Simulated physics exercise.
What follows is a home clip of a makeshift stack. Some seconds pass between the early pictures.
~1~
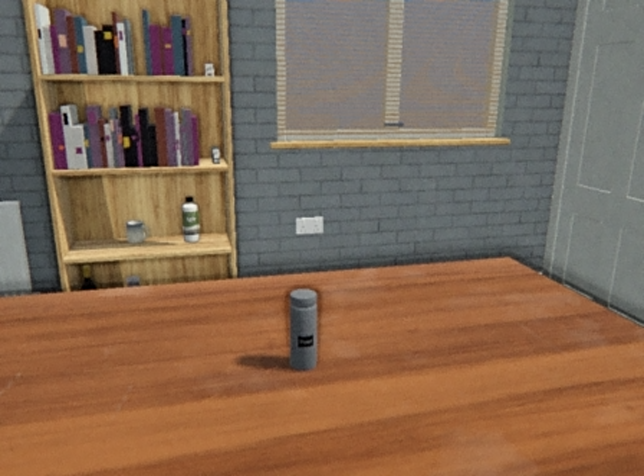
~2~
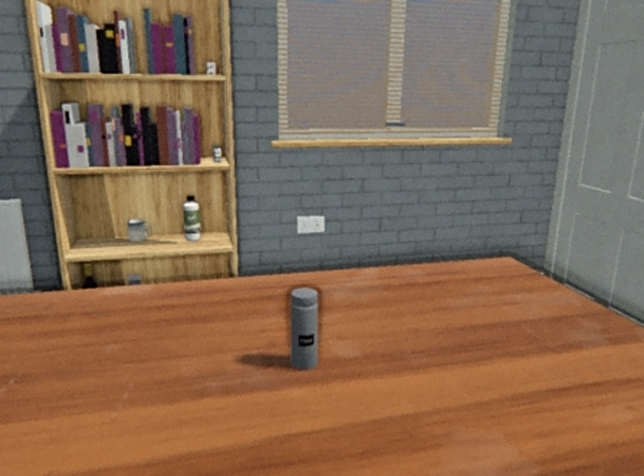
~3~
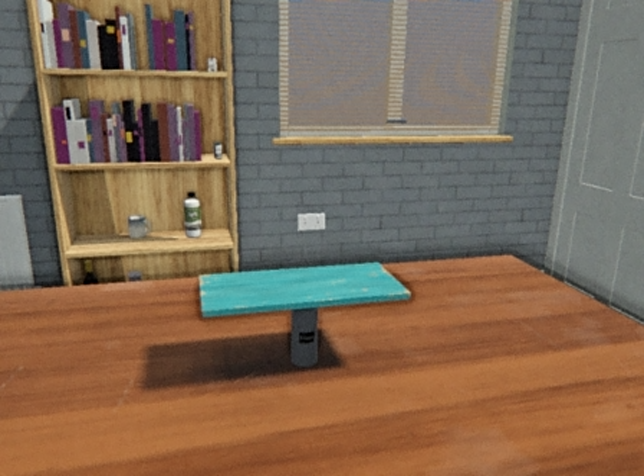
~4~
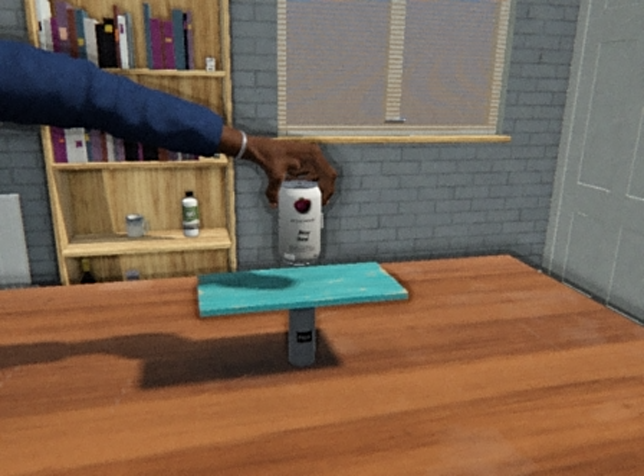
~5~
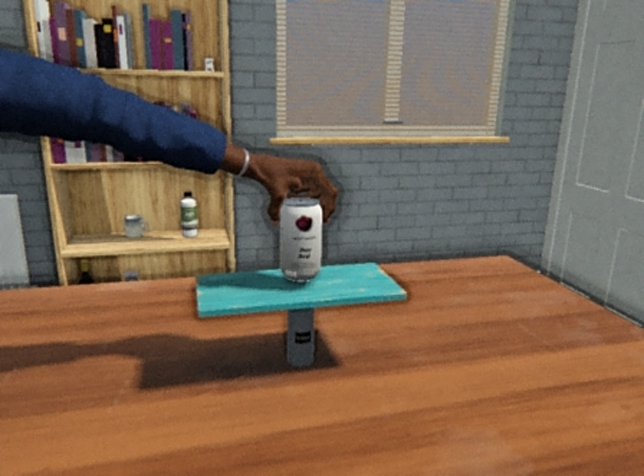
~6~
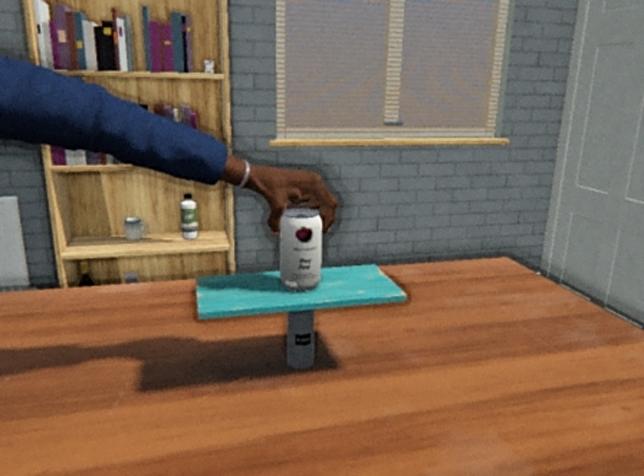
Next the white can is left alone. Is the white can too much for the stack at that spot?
No, the stack copes.
Then, 0.30 s on from there, no change.
Then, 0.70 s on from there, white can resting near (301, 251).
In the end, all 3 unmoved. At the end, from the last picture's camera, white can near (301, 251). The stack keeps its balance.
